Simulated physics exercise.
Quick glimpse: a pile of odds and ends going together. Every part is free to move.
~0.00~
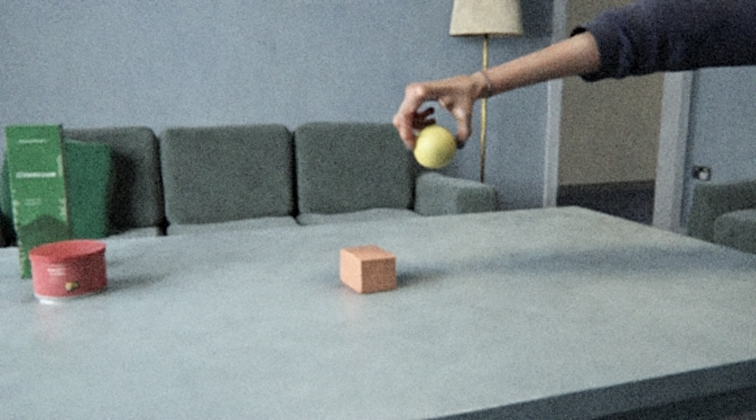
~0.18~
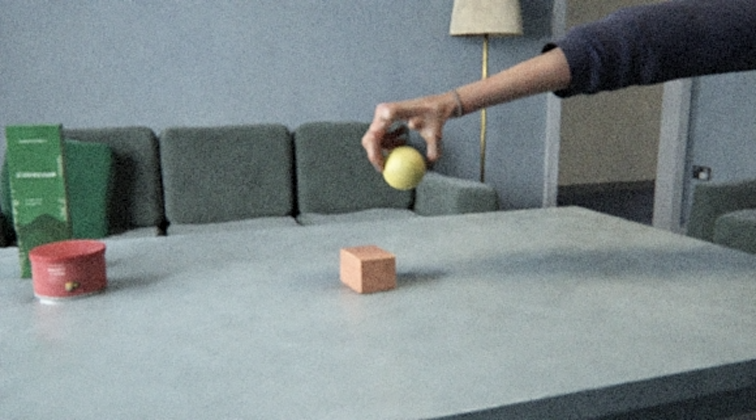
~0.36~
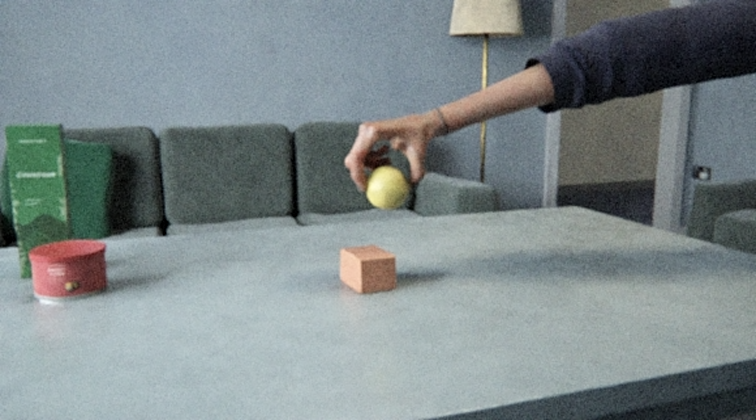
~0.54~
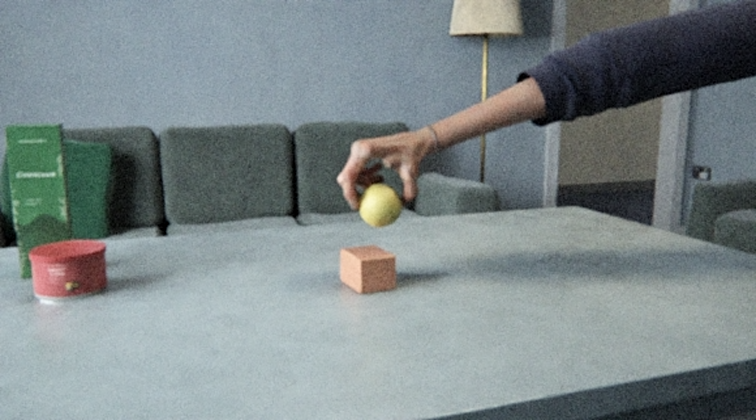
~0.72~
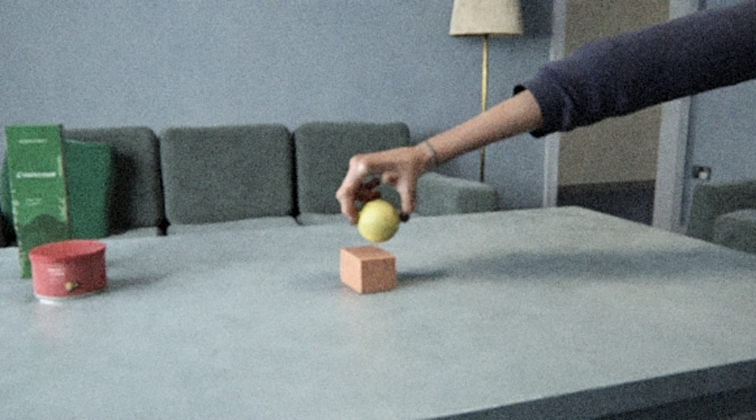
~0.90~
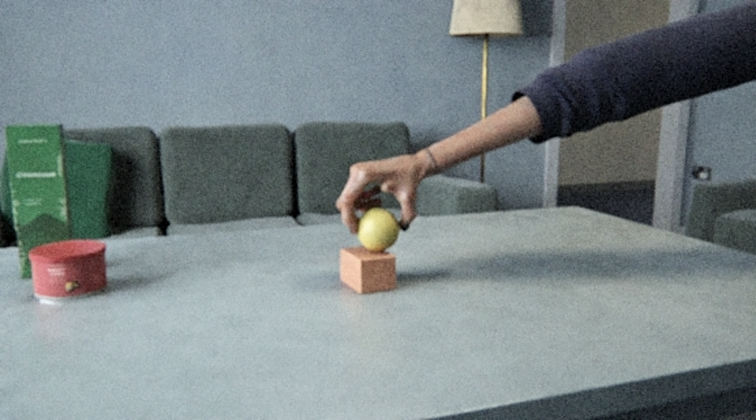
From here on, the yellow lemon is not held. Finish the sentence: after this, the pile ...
After this, the pile stays put.
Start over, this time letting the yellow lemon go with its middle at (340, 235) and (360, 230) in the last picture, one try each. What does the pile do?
The pile collapses the first time and remains standing the second time.
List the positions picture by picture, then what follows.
In the first picture, still above its spot; yellow lemon (435, 147); green carton (42, 199).
In the second picture, still above its spot; yellow lemon (404, 168); red tub (70, 269).
In the third picture, still above its spot; yellow lemon (388, 188); orange block (368, 268).
In the fourth picture, still above its spot; yellow lemon (380, 206); green carton (42, 199).
In the fifth picture, still above its spot; yellow lemon (378, 221); red tub (70, 269).
In the sixth picture, in place under the hand; yellow lemon (378, 230); orange block (368, 268).
After 1.40 s, no change.
After 1.90 s, yellow lemon resting near (378, 230).
In the end (2.4 s), all 4 unmoved. At the end, from the last picture's camera, yellow lemon near (378, 230). The pile stays up.
